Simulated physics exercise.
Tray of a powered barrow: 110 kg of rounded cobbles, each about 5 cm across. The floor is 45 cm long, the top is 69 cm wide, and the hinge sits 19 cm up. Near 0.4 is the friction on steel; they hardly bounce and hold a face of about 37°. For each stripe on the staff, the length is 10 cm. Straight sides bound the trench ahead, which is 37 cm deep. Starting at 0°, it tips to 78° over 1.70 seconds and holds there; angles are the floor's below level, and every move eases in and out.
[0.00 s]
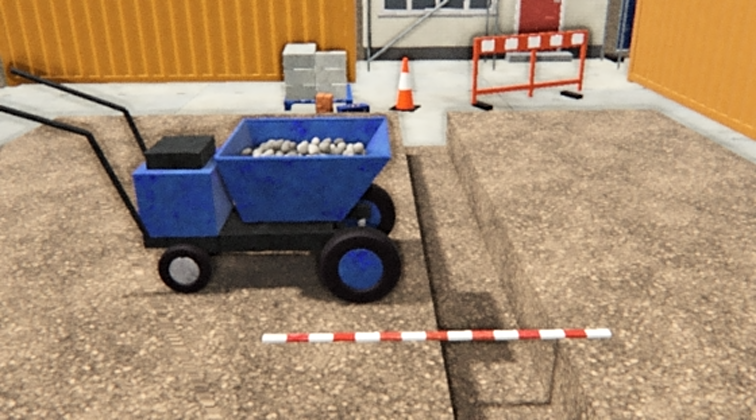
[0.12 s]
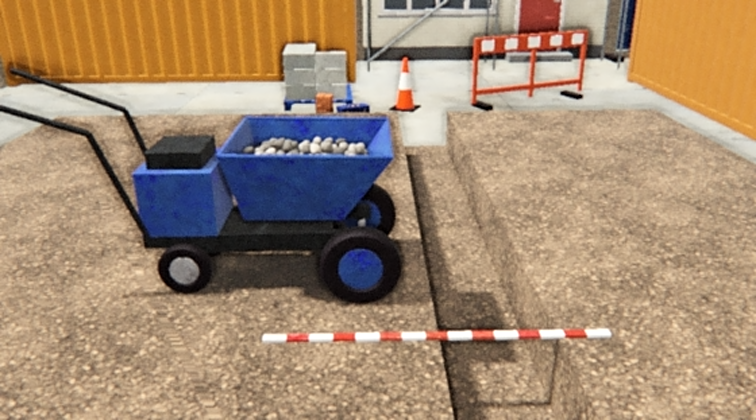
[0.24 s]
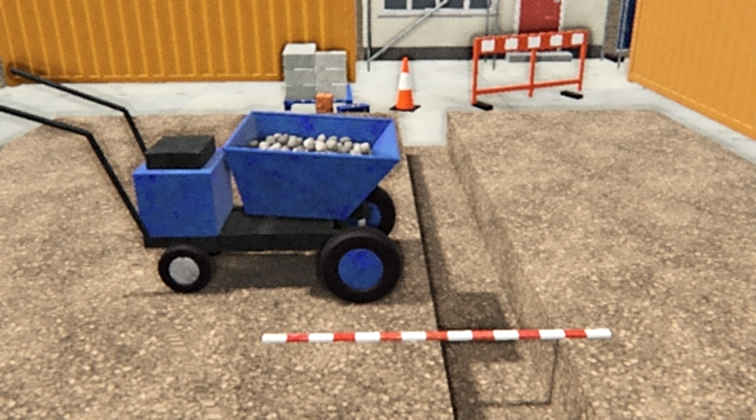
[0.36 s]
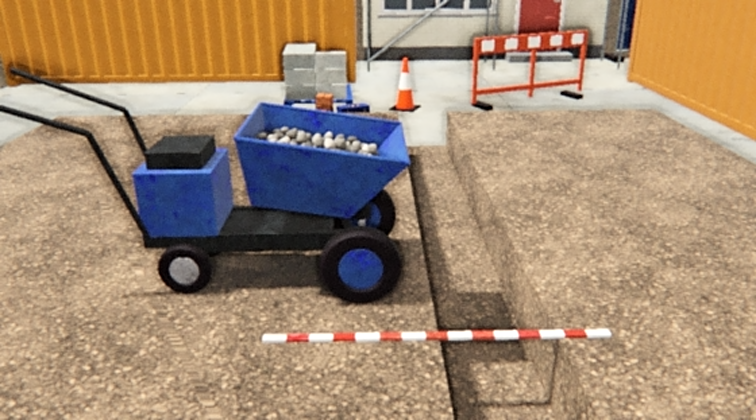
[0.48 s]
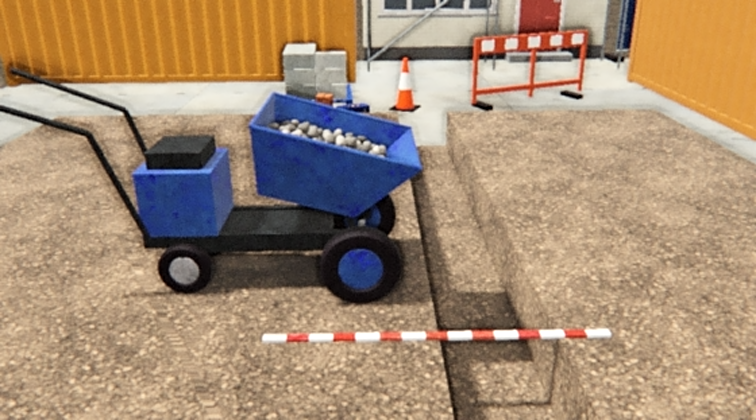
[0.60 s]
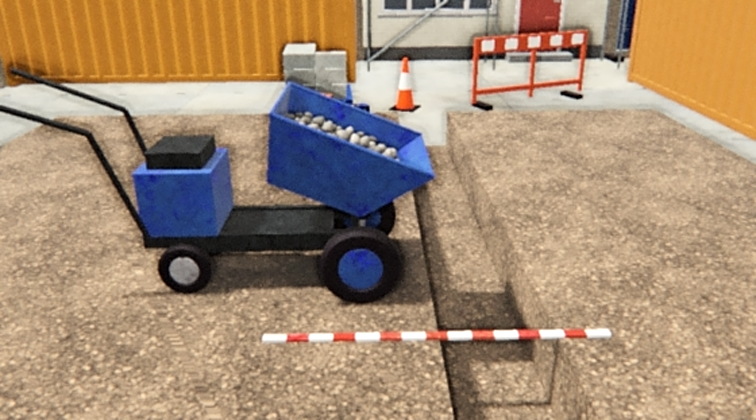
Blue tray of a powered barrow, loaded with rounded stones, slowly tilting down to the right beside a straight-sided trench.
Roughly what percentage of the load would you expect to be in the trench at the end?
I'd expect around 94 per cent.
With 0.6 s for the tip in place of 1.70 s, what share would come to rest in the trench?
Roughly 65 per cent would.
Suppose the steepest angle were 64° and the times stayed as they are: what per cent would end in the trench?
Around 75 per cent would finish in the trench.
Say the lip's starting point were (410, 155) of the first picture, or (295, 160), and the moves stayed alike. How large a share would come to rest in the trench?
It'd be around 70 per cent and after that around 75 per cent.
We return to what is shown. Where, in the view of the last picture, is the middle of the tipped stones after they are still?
I'd put it close to (494, 320).
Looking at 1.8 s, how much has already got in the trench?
50 per cent, give or take.
After 1.3 s the floor is at 66°; 99 % in the tray, 1 % in the trench; the foremost stones are at (482, 224).
After 1.8 s the floor is at 78°; 46 % in the tray, 50 % in the trench, 4 % past the trench; the foremost stones are at (571, 263).
After 2.2 s the floor is at 78°; 14 % in the tray, 80 % in the trench, 6 % past the trench; the foremost stones are at (608, 260).
After 4.1 s the floor is at 78°; 0 % in the tray, 94 % in the trench, 6 % past the trench; the foremost stones are at (613, 259).
